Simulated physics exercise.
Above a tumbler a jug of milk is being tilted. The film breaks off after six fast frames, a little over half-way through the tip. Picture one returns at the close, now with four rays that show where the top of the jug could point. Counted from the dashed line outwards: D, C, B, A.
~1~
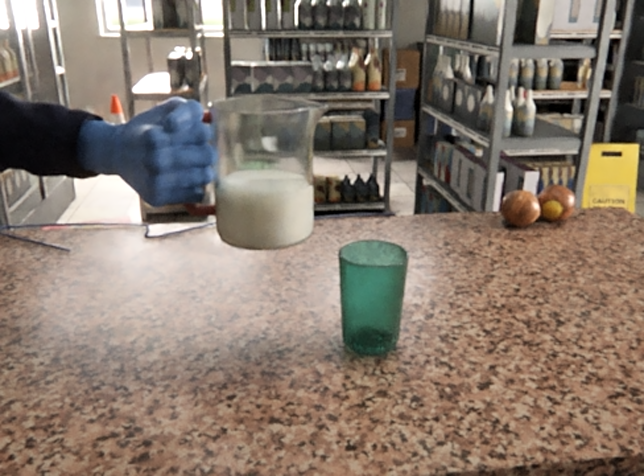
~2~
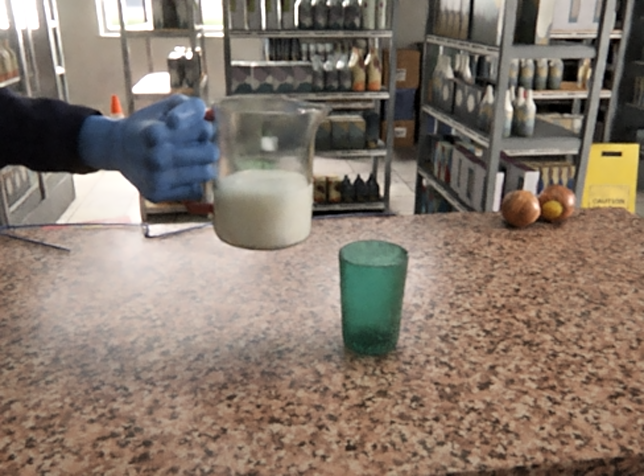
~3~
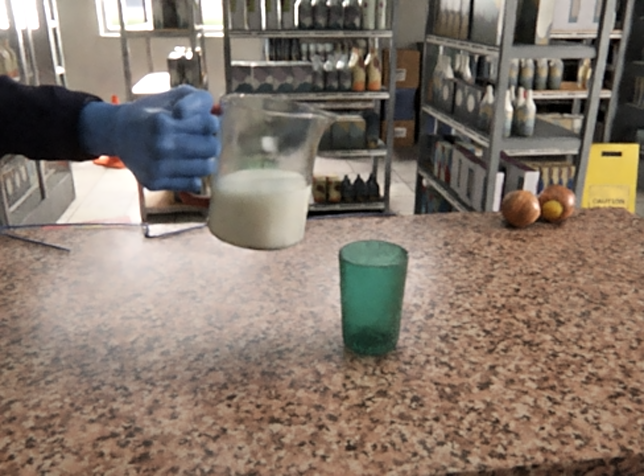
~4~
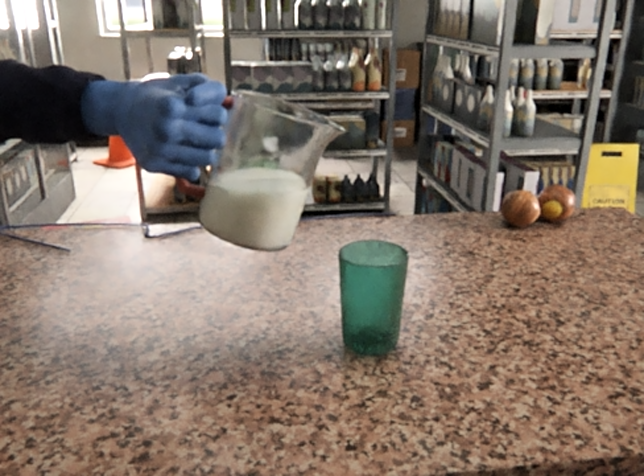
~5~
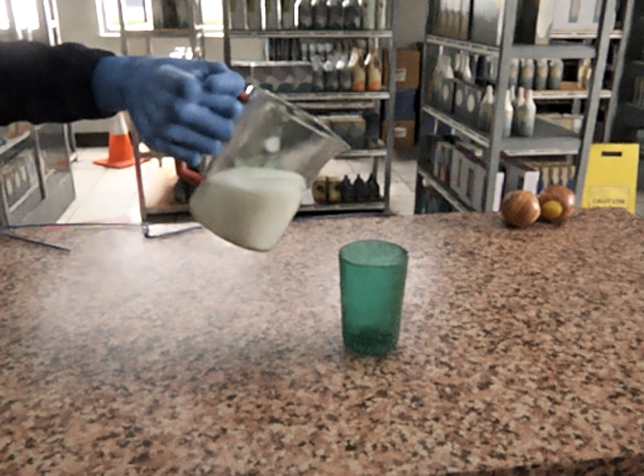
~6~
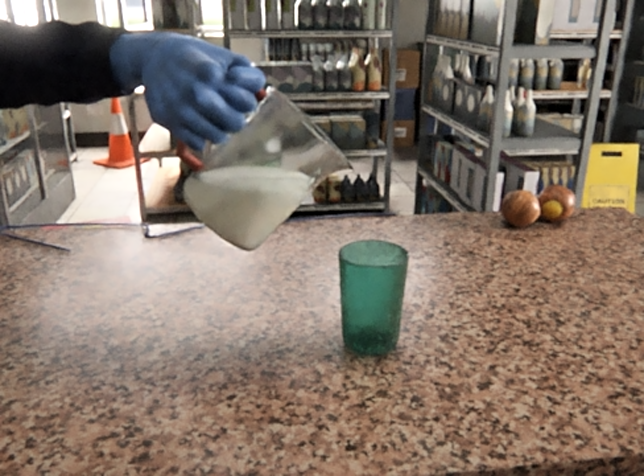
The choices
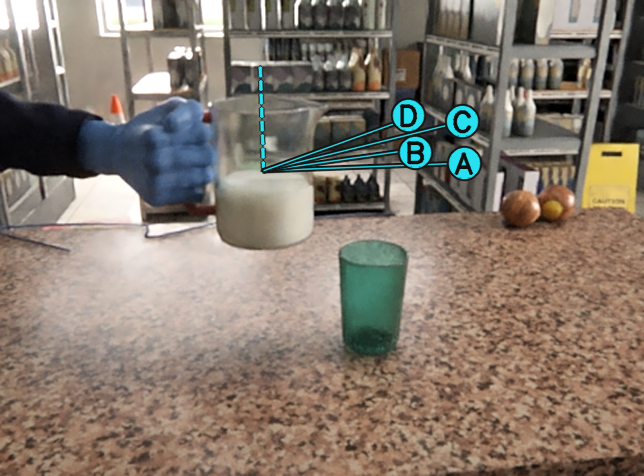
A blue-gloved hand in a dark sleeve holds a clear jug of white milk at left above a speckled pinkish-brown counter, seen from the front by a still camera. A green tumbler stands near the centre, with round orange-brown items and a yellow caution sign at right, and shelves of bottles behind. The hand rises slightly and tilts the jug steadily rightward, the milk staying inside.
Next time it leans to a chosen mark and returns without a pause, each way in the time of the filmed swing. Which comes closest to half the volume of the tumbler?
Use line C.
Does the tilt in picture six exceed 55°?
No.
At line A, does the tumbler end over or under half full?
Over.
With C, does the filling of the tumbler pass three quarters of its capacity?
No, it does not.
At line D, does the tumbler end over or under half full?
Under.
On the marked copy, A at (447, 163); B at (397, 151); C at (445, 125); D at (393, 124).
With A, the tumbler ends with about 82 % of what it can hold.
With B, the tumbler ends with about 66 % of what it can hold.
With C, the tumbler ends with about 50 % of what it can hold.
With D, the tumbler ends with about 33 % of what it can hold.
